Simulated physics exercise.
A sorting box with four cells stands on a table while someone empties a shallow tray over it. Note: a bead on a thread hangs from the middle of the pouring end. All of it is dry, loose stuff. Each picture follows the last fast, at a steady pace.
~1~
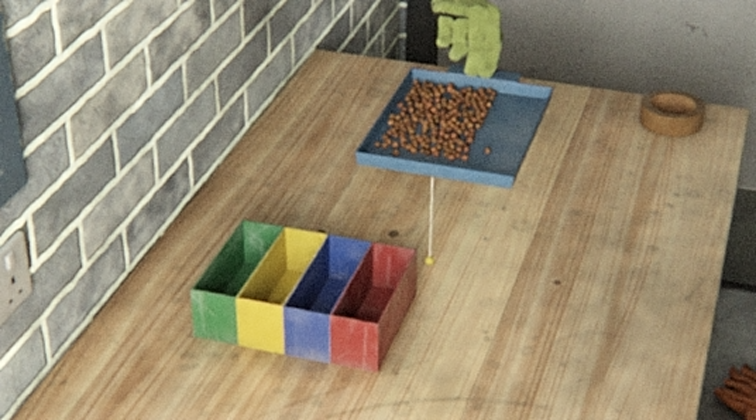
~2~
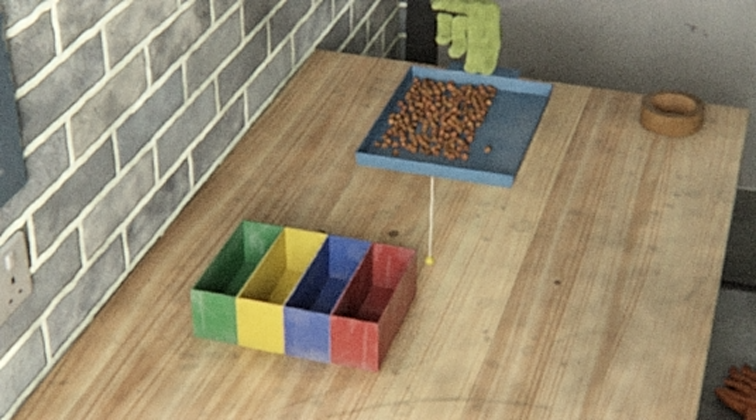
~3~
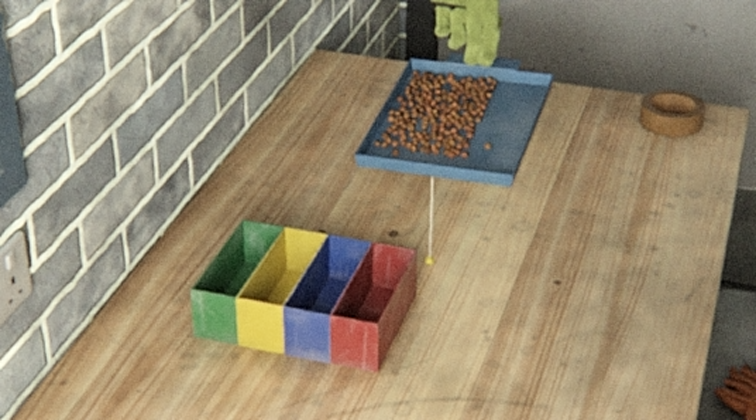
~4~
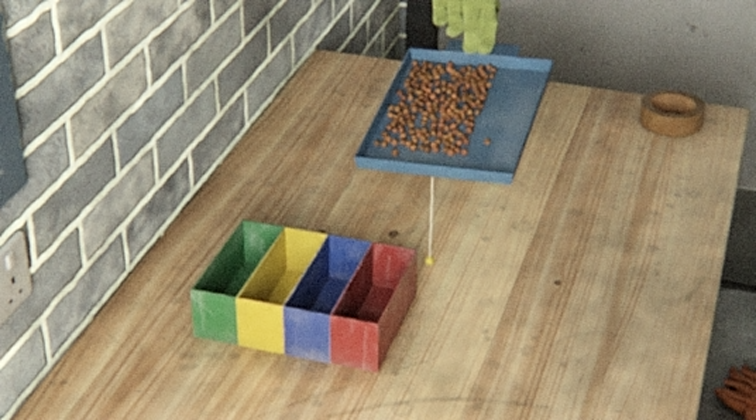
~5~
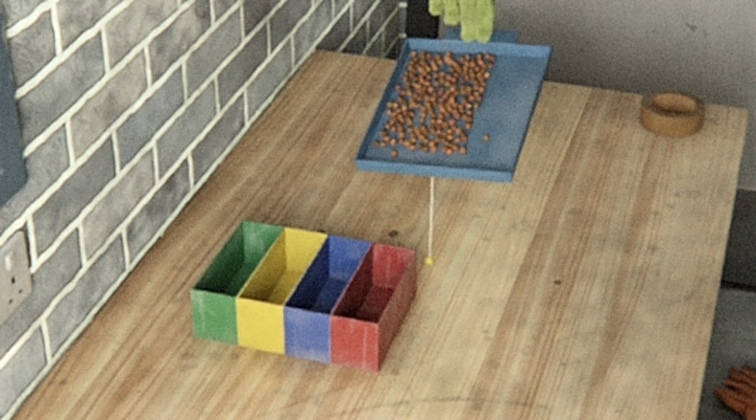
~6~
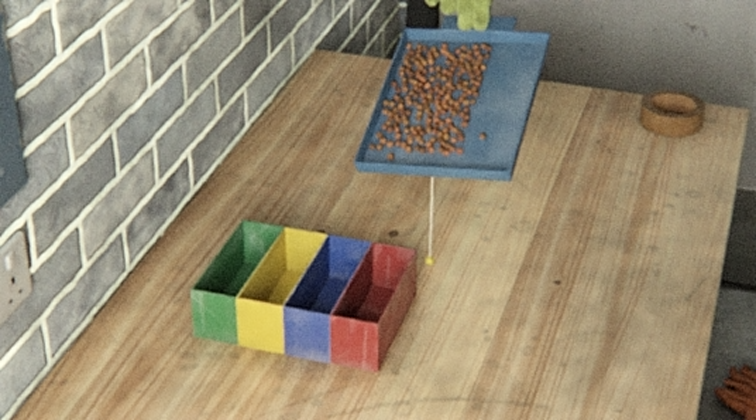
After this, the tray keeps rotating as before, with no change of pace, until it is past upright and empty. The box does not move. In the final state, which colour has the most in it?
Most ends up in red.
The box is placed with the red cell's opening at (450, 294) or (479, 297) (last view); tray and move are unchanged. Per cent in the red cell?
0 %, then 0 %.
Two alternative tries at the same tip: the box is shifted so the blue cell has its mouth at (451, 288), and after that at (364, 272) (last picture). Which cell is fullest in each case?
That green cell, then the blue one.
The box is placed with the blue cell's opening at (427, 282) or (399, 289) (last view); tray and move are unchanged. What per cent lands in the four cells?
First case around 100 %, second case around 100 %.
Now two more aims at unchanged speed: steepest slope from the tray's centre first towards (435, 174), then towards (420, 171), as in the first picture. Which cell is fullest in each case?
The first time it is that red cell, and the second time it is red.
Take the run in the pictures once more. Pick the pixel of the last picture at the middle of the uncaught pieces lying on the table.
The centre sits near (417, 352).
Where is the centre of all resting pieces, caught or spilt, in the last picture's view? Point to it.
I'd put the middle somewhere around (360, 325).
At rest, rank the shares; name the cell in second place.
The blue cell.
Just after the last frame, tray tipped steeply; almost all on the tray; just a few in the blue cell; about a tenth falling or outside the box.
A moment on, tray tipped right over; roughly half on the tray; about a tenth in the red cell; about a tenth in the blue cell; just a few in the yellow cell; roughly a quarter falling or outside the box.
Further on, tray tipped past a quarter turn; roughly half in the red cell; roughly a third in the blue cell; just a few in the yellow cell; about a tenth falling or outside the box.
When it is over, tray tipped past a quarter turn; roughly half in the red cell; roughly a third in the blue cell; just a few in the yellow cell; not one in the green cell; about a tenth outside the box.
